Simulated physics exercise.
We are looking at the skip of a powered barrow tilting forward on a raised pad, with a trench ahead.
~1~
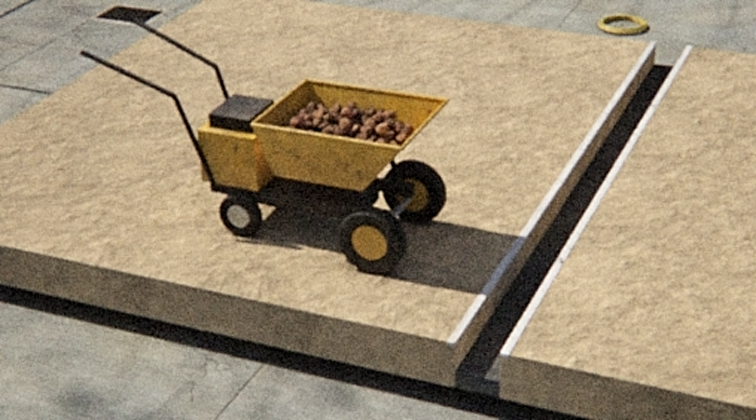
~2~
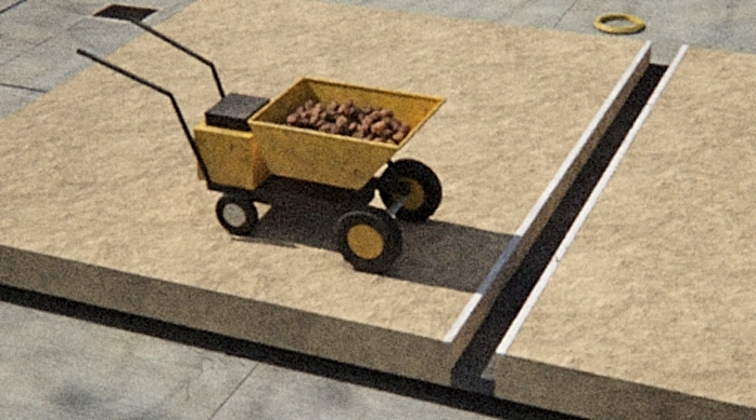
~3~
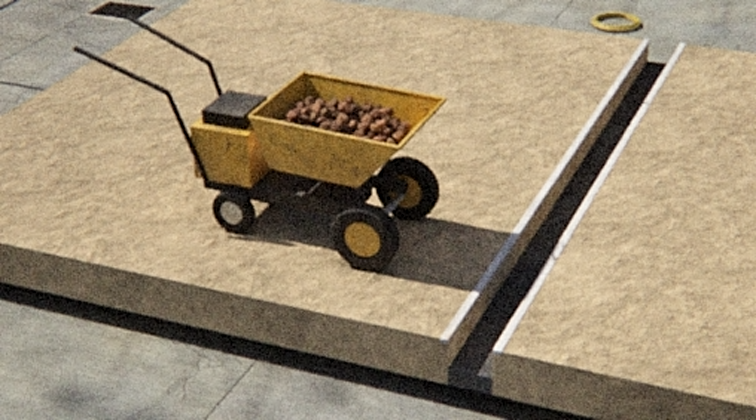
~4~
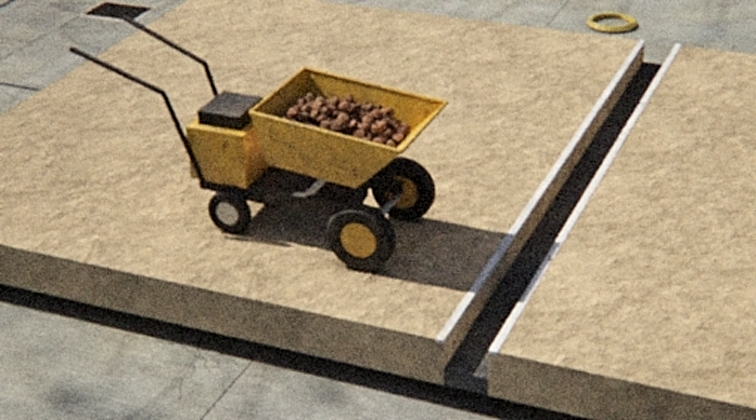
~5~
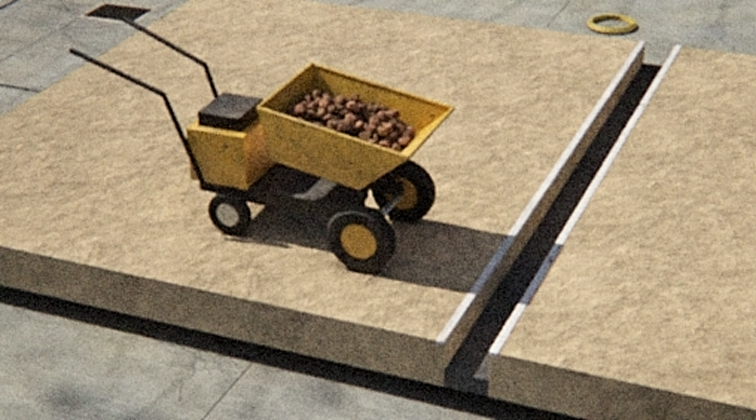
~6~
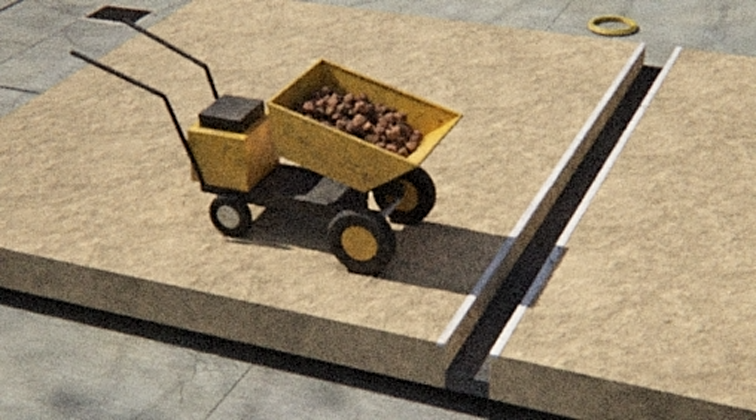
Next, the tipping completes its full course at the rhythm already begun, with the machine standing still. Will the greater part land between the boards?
The portion in the trench is the greater one.
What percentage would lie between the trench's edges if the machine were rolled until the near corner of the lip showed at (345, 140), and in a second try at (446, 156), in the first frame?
Roughly 30 per cent first, then roughly 10 per cent.
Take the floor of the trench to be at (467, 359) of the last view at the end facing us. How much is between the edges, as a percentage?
50 %.
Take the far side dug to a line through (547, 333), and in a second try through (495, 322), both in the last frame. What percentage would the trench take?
90 %, 40 %.
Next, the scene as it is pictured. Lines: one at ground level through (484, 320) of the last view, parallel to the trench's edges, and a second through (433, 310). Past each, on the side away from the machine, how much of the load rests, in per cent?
Estimate: 50 % and 90 %, respectively.
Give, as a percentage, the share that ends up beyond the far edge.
Call it some 10 percent of the pieces.
Soon, skip tipped steeply; all in the skip.
A while on, skip tipped steeply; most in the skip; a stray few short of the trench; a small part in or heaped over the trench; a stray few beyond it; a stray few falling.
Towards the end, skip tipped right over; a small part in the skip; a stray few short of the trench; about two thirds in or heaped over the trench; a small part beyond it.
Finally, skip tipped right over; a small part in the skip; a small part short of the trench; most in or heaped over the trench; a small part beyond it.
